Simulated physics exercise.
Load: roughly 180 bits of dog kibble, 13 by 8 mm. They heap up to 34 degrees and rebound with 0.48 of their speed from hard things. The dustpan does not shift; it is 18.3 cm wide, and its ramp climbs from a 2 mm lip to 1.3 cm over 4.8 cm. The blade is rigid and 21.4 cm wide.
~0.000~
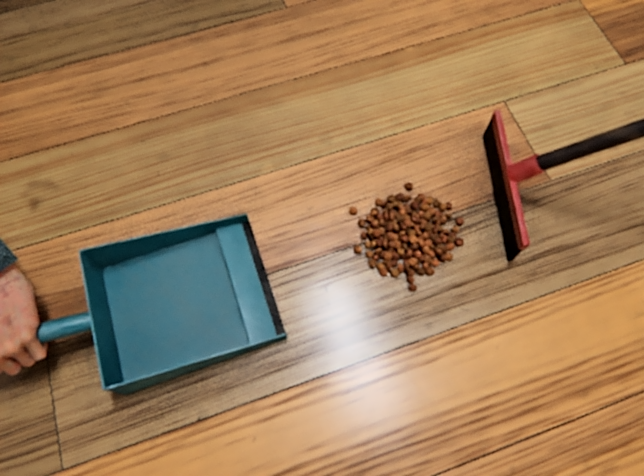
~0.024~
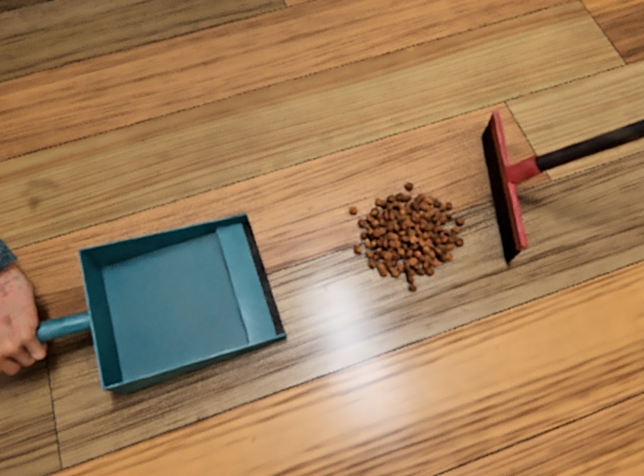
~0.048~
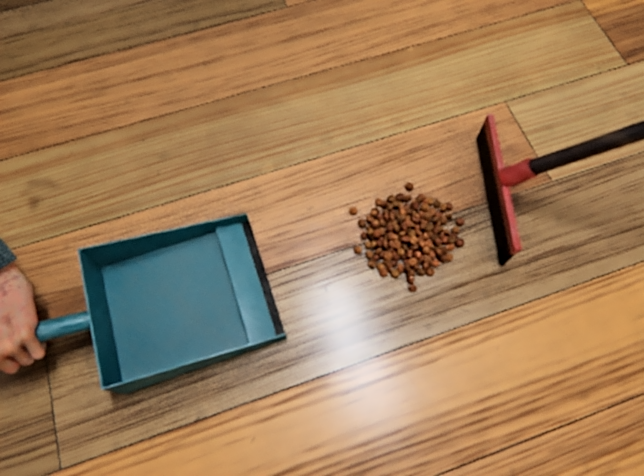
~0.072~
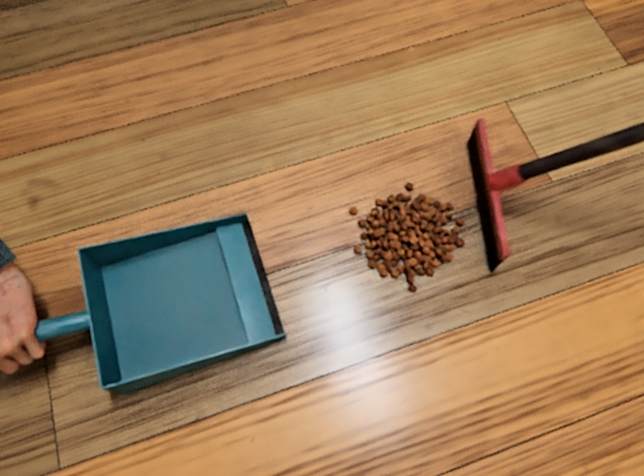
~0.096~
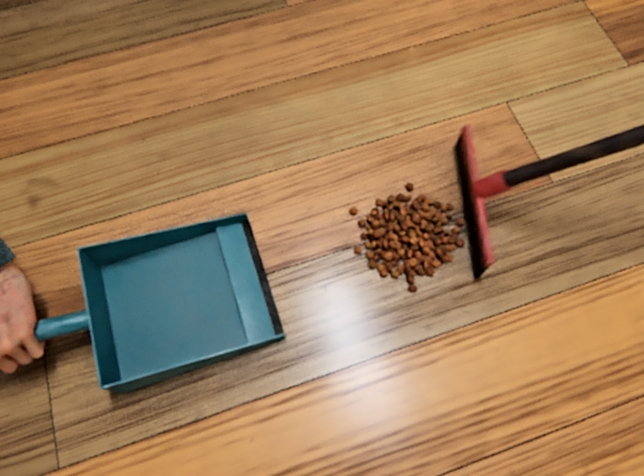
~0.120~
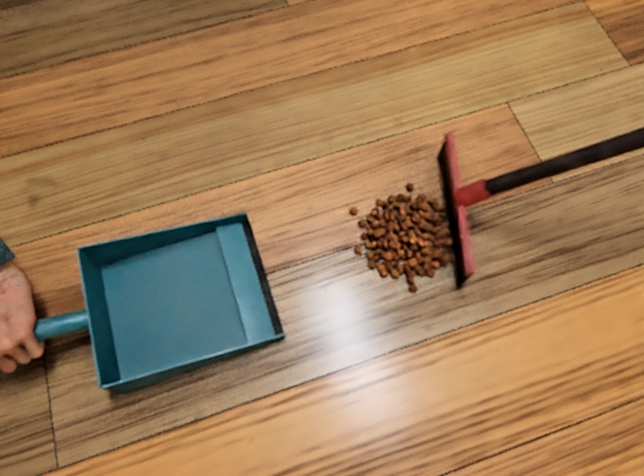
In the video, a hand holds a teal dustpan still on a wooden floor at left while a red and black blade on a dark handle slides left from the right and reaches the near side of a brown kibble pile.
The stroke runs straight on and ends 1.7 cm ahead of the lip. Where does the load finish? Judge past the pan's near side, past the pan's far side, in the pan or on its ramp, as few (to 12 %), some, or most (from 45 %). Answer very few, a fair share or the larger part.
Near side: Very few, far side: A fair share, pan: A fair share.
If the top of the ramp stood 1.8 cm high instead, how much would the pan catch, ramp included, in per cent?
It would be near 40 per cent.
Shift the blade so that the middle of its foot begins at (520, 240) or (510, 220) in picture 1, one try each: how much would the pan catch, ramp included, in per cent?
Some 25 and 35 per cent.
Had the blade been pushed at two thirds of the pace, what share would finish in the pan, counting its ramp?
It would be near 20 per cent.
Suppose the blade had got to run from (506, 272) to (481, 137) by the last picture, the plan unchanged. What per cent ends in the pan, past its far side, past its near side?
Pan 0, far 0, near 15.
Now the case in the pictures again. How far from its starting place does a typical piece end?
Roughly 24 cm.
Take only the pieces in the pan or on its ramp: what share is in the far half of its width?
Roughly 40 per cent.
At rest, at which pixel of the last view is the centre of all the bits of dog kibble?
At about (257, 264).
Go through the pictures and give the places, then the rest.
The first picture shows blade from (523, 245) to (495, 117), moved 0.0 cm, 0 of the pieces shifted so far; middle of the pieces at (408, 230); pan at (178, 306).
The second picture shows blade from (521, 247) to (494, 118), moved 0.4 cm, 0 of the pieces shifted so far; middle of the pieces at (408, 230).
The third picture shows blade from (515, 250) to (488, 121), moved 1.4 cm, 0 of the pieces shifted so far; middle of the pieces at (409, 231).
The fourth picture shows blade from (504, 256) to (479, 125), moved 3.2 cm, 0 of the pieces shifted so far; middle of the pieces at (409, 231).
The fifth picture shows blade from (488, 263) to (465, 131), moved 5.6 cm, 0 of the pieces shifted so far; middle of the pieces at (409, 231).
The sixth picture shows blade from (469, 273) to (448, 138), moved 8.5 cm, 27 of the pieces shifted so far; middle of the pieces at (408, 231); pan at (176, 305). Its pace works out near 1.22 m/s, heading 6 degrees towards the viewer's side.
After 0.23 s, middle of the blade 15 cm from the lip; 0 % over the lip, far side 5 %, near side 5 %.
Then, at 0.30 s, middle of the blade 7 cm from the lip; 0 % over the lip, far side 10 %, near side 5 %.
After 0.51 s, middle of the blade 5 cm from the lip; 40 % over the lip, far side 20 %, near side 5 %.
By 1.2 s all is still; near side 5 %, far side 20 %, pan 40 %, in front of the lip or behind the blade 35 %.
